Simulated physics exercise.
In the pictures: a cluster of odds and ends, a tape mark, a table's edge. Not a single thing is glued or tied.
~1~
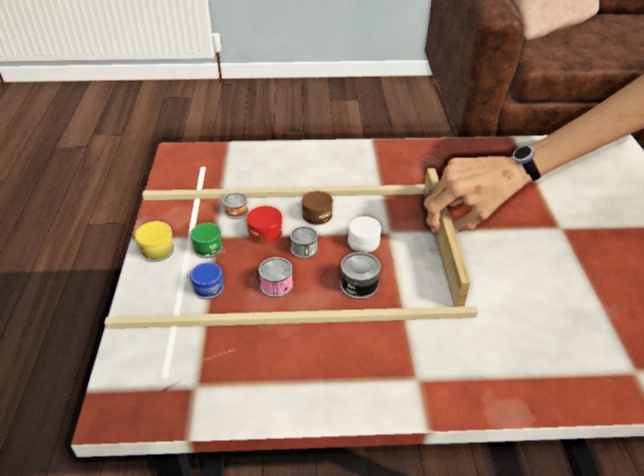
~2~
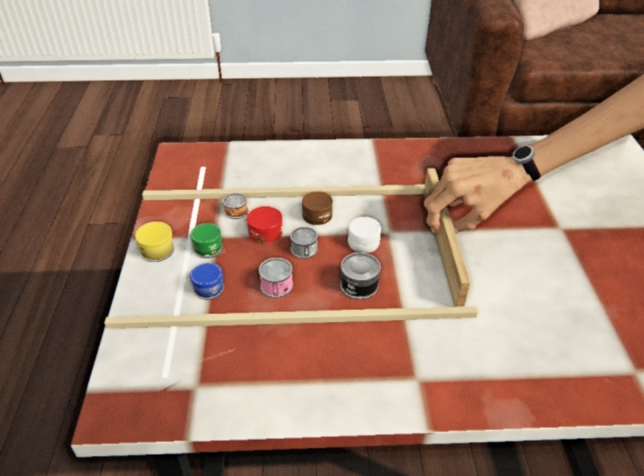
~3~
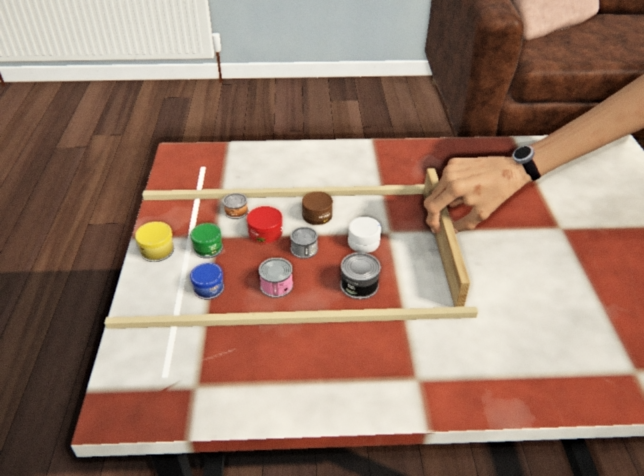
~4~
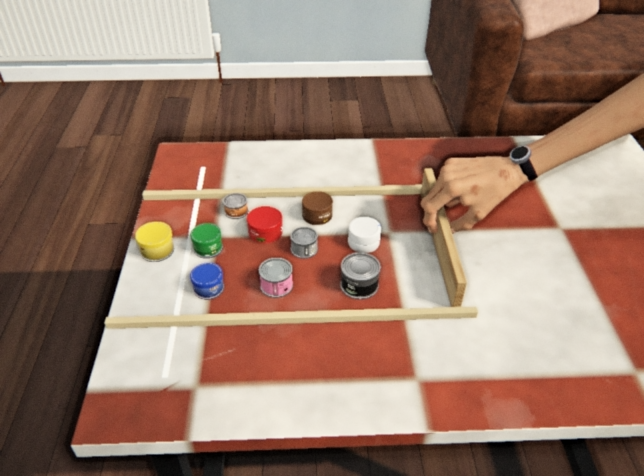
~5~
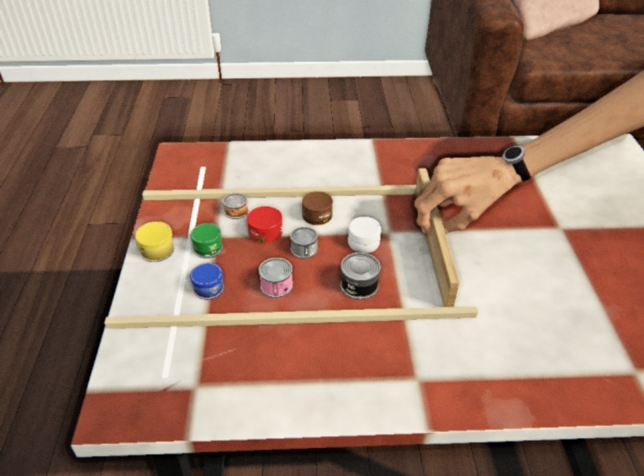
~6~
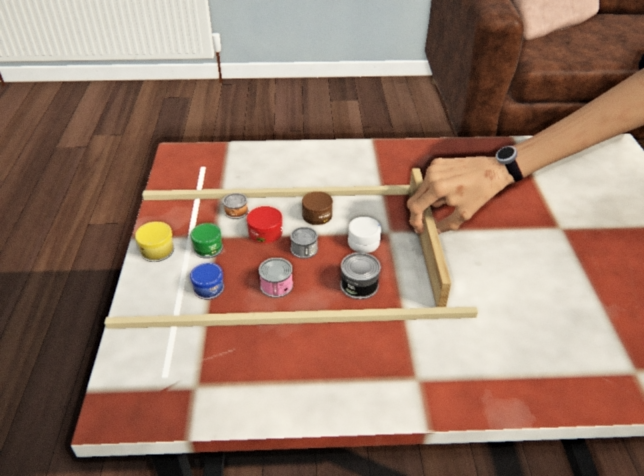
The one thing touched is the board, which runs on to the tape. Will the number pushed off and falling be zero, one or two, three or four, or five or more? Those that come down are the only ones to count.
Okay, so the number that tips off the end comes to just one or two, I'd say.
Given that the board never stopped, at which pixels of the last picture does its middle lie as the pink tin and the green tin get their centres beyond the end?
(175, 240) and (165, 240), roughly.
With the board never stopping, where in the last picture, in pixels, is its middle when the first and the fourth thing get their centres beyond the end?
First roughly (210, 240), later roughly (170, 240).
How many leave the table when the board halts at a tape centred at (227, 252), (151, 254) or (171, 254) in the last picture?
0, 6, 3.
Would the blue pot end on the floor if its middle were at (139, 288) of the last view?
From that start the object does not stay.
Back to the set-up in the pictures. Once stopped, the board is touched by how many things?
The count is 4.
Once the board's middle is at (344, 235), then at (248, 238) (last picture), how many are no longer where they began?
That makes 3 at the first spot and 9 at the second.
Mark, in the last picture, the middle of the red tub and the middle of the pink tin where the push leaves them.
First: About (153, 225); second: About (127, 279).
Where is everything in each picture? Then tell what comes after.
In the first picture, yellow pot (155, 242); green tin (207, 241); blue pot (207, 281); board (444, 233); tape (188, 253).
In the second picture, green tin (207, 241); board (444, 233).
In the third picture, blue pot (207, 281); grey pot (304, 242).
In the fourth picture, yellow pot (155, 242); pink tin (276, 278).
In the fifth picture, green tin (207, 241); orange pot (236, 206).
In the sixth picture, yellow pot (155, 242); green tin (207, 241); blue pot (207, 281); board (427, 233); tape (188, 253).
A little later, none off yet; yellow pot at rest near (155, 242); green tin at rest near (207, 241); blue pot at rest near (207, 281).
When it is over, the number that fall off is one or two; down, blue pot and yellow pot.
